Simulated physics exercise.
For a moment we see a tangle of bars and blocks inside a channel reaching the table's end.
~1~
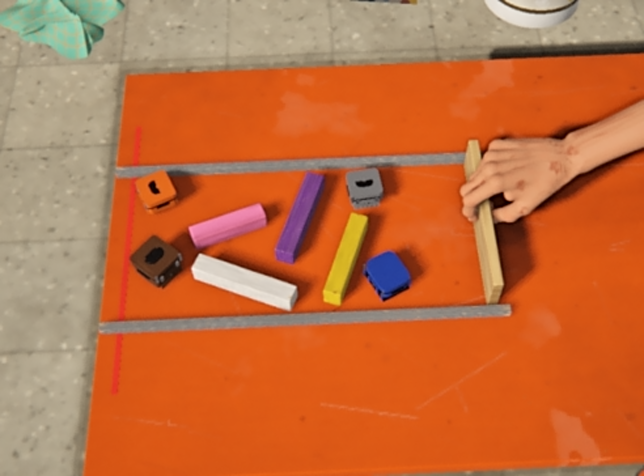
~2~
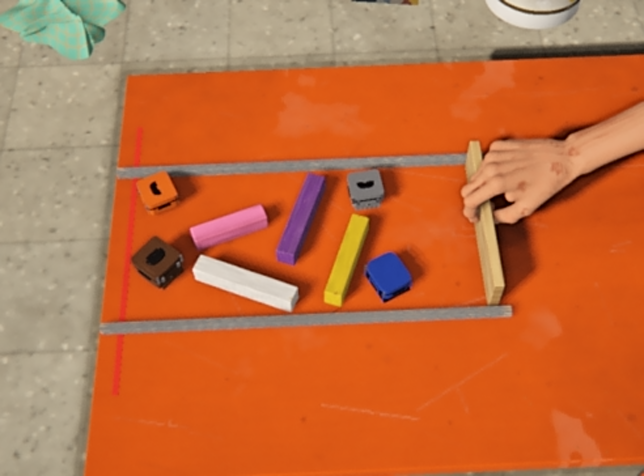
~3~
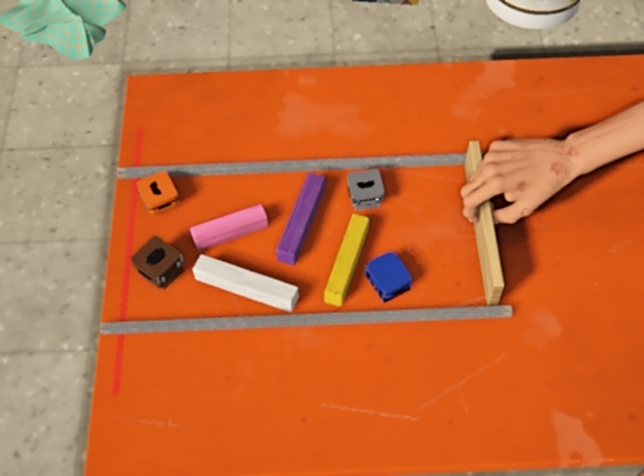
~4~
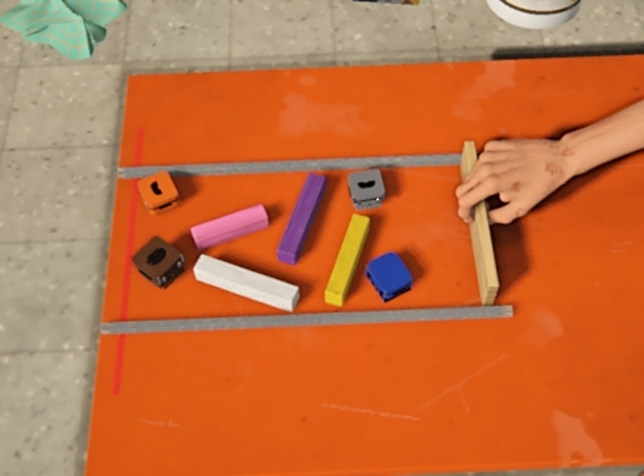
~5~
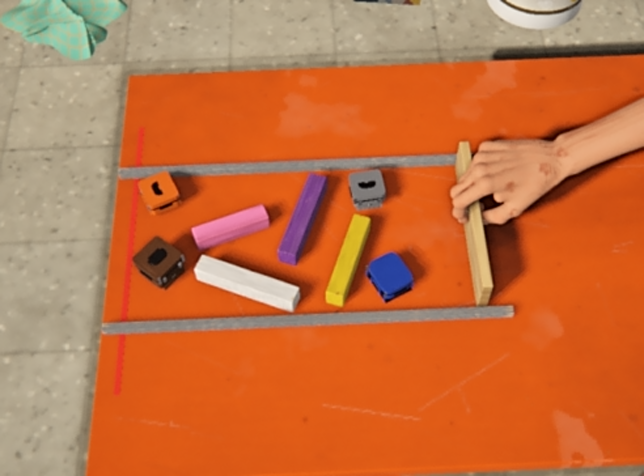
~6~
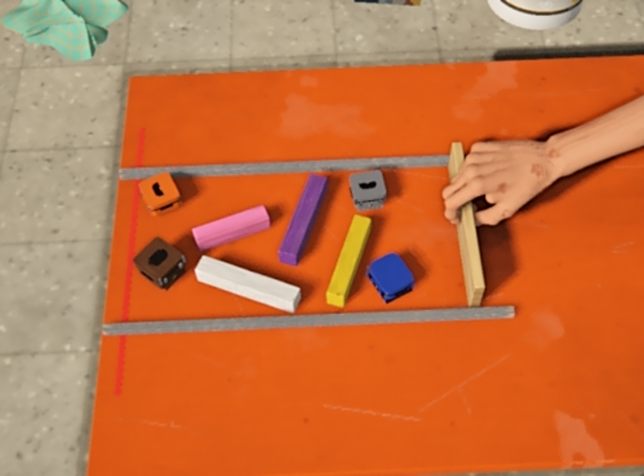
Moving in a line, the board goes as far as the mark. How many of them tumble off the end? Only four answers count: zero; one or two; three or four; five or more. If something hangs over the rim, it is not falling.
My answer: Five or more.
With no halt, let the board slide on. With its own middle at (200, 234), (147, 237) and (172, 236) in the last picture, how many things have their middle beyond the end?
2; 5; 4.
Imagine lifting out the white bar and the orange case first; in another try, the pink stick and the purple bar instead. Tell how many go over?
It would be 4 and 4.
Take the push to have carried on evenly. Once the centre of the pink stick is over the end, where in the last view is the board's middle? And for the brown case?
Points: About (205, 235) and about (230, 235).
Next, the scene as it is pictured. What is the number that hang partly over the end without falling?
2, I think.
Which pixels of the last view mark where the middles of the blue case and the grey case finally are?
The blue case settles near (109, 293); as for the grey case, near (119, 196).
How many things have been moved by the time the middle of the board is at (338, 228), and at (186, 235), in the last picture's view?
Counts: 4 and 8.
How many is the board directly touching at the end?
I count 2 of them.
Early on, none off yet; orange case at rest near (161, 196); brown case at rest near (160, 264); pink stick at rest near (232, 228).
A while later, none off yet; orange case at rest near (161, 196); brown case travelled about its own width near (126, 260); pink stick travelled about its own width near (175, 227).
Further along, one off so far; orange case travelled about its own width near (118, 189); brown case in the air near (122, 396); pink stick leaning well over near (92, 237).
Finally, the number that fall off is five or more; lost, yellow bar, purple bar, white bar, pink stick, brown case and orange case.
